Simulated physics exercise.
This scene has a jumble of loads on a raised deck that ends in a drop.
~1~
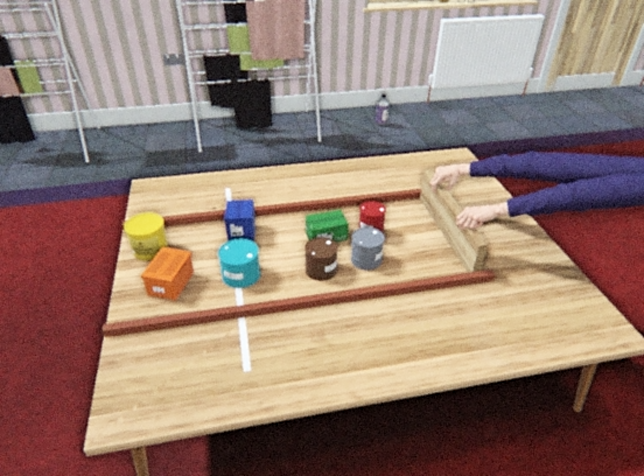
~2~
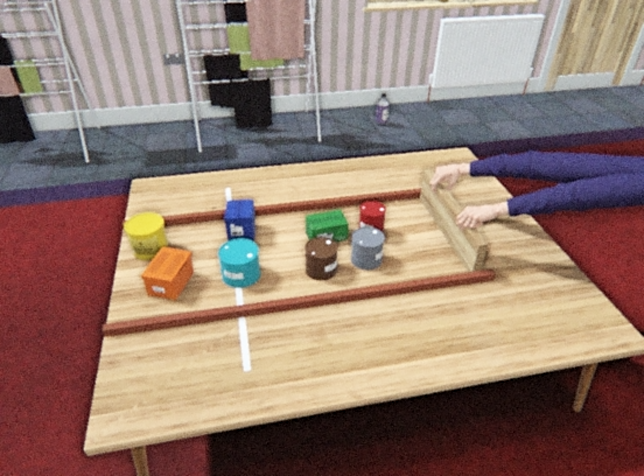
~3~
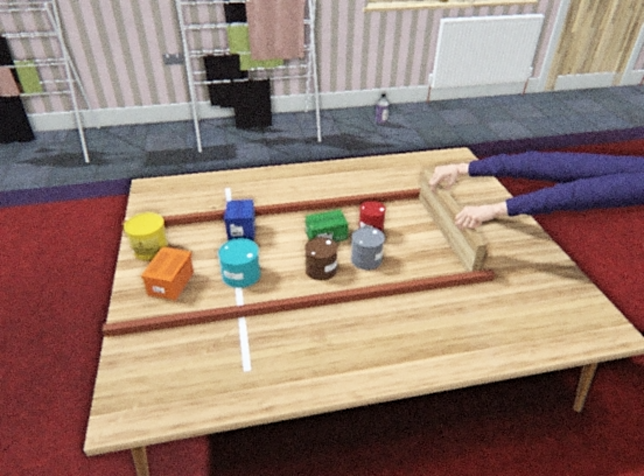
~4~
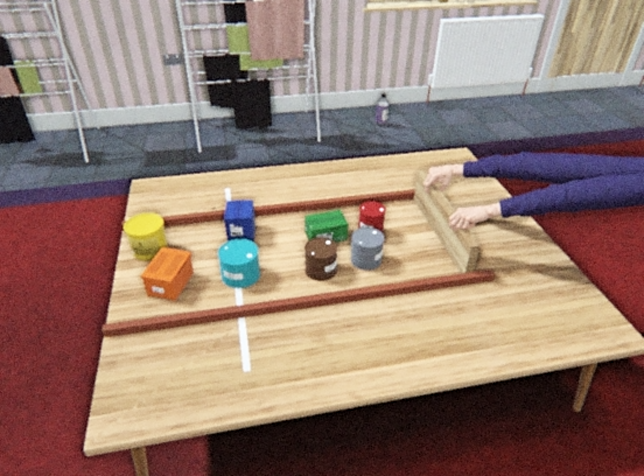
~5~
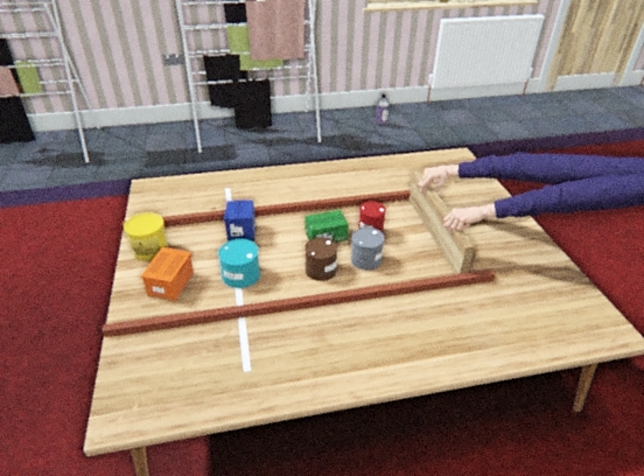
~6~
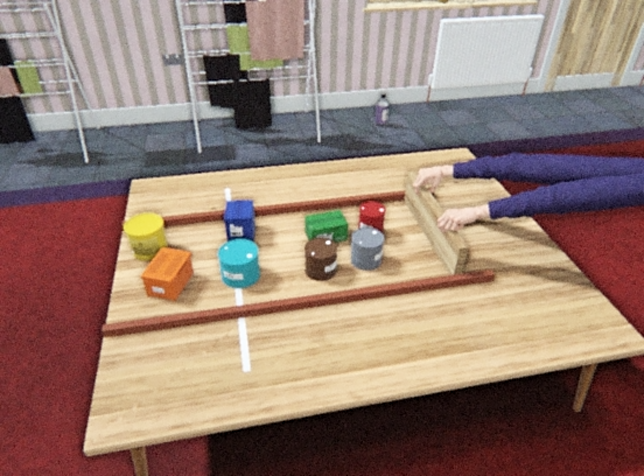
Two purple-sleeved arms reach in from the right and hold a wooden plank upright across a pale wooden table, seen from above in a striped-walled room with red and grey flooring. Between two reddish rails sit yellow, orange, blue and turquoise containers near a white tape line, with green, brown, red and grey ones further right. The hands slide the plank slightly left, while the containers and camera stay still.
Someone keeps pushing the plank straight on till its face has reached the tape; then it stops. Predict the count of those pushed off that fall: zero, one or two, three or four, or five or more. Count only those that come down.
Honestly, the ones lost over the side add up to nothing at all.
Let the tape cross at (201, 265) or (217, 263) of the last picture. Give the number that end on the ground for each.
Try 1: 1; try 2: 0.
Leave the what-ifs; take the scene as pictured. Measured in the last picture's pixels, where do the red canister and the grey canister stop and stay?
Red canister at (220, 248), grey canister at (219, 269).
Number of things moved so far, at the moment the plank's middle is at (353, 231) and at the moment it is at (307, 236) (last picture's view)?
Answer - first 4, then 6.
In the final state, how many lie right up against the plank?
Number in contact with it: 2.
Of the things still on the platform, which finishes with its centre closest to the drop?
That one's the yellow pail.
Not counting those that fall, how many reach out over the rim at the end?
My count gives 0.
A little later, none off yet; yellow pail at rest near (147, 237); orange tote at rest near (169, 274); turquoise canister at rest near (239, 264).
Next, none off yet; yellow pail at rest near (147, 237); orange tote at rest near (169, 274); turquoise canister shifted a little near (231, 265).
When it is over, the number that fall off is zero.
